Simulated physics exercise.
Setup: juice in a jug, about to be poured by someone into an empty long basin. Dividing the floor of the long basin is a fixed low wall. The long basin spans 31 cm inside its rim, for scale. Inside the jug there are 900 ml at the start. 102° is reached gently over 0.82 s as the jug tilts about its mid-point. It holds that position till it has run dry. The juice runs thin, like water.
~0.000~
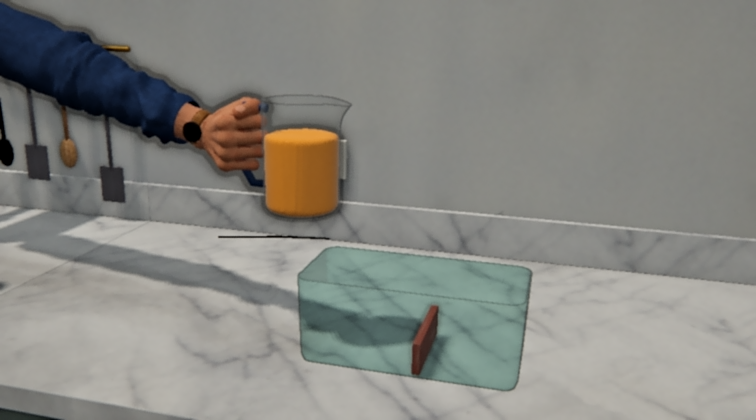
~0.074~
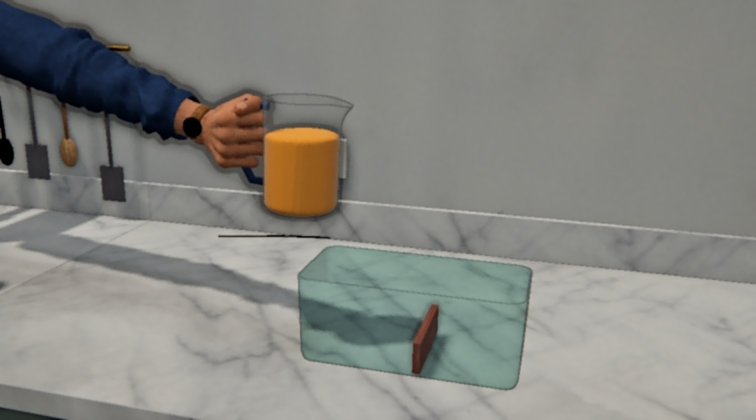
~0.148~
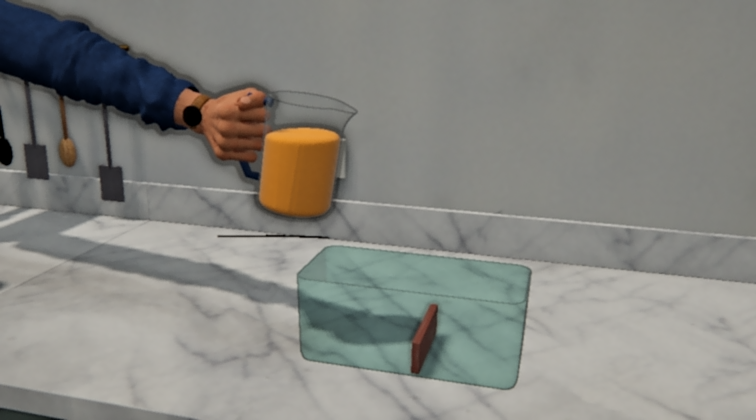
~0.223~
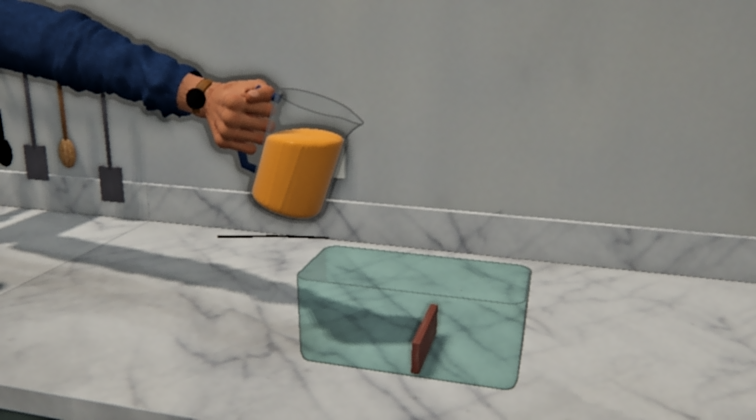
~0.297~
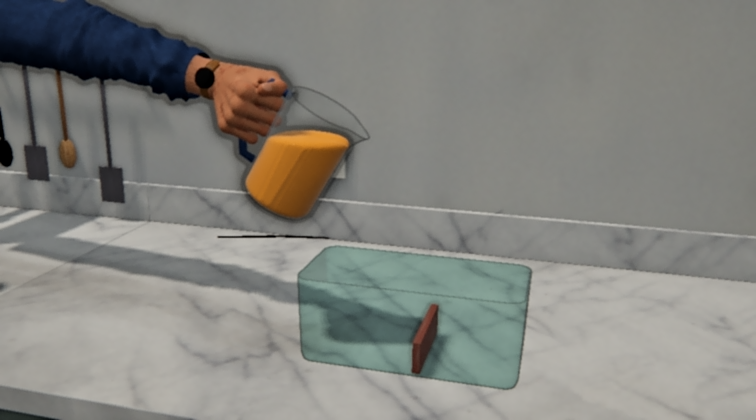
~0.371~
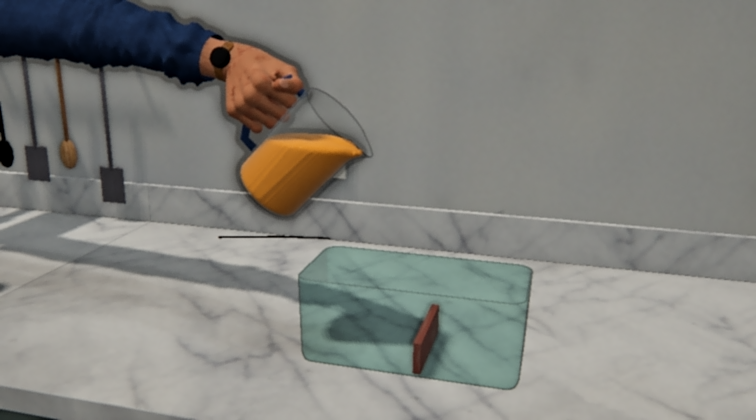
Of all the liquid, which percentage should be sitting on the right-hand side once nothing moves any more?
Around 7 per cent should be sitting there.
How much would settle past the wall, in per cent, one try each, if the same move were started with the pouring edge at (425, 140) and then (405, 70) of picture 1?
I'd say 85 percent on the first go, 85 percent on the next.
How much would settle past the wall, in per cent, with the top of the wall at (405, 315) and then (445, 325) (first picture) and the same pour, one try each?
It comes to 60 per cent, and then 5 per cent.
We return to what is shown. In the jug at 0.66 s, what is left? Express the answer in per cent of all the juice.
Still held: Roughly 74 % of the total.
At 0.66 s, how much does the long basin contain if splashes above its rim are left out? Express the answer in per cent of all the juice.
Some 7 per cent.
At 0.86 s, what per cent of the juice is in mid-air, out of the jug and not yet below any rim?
Airborne fraction: Approx. 22 %.
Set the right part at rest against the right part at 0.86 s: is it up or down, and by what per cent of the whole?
A gain, roughly 7.
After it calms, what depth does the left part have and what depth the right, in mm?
34 mm left, 4 mm right.
Then, 0.66 s in, the tilt is 92° and 74 per cent is still to pour, 7 is left of the wall and 0 right of it.
Then, 0.86 s in, the tilt is 102° and 29 per cent is still to pour, 49 is left of the wall and 0 right of it.
Then, 1.08 s in, the tilt is 102° and 8 per cent is still to pour, 72 is left of the wall and 4 right of it.
Then, 1.32 s in, the tilt is 102° and 1 per cent is still to pour, 82 is left of the wall and 6 right of it.
Finally, 84 per cent lies left of the wall, 7 right of it and 9 outside.
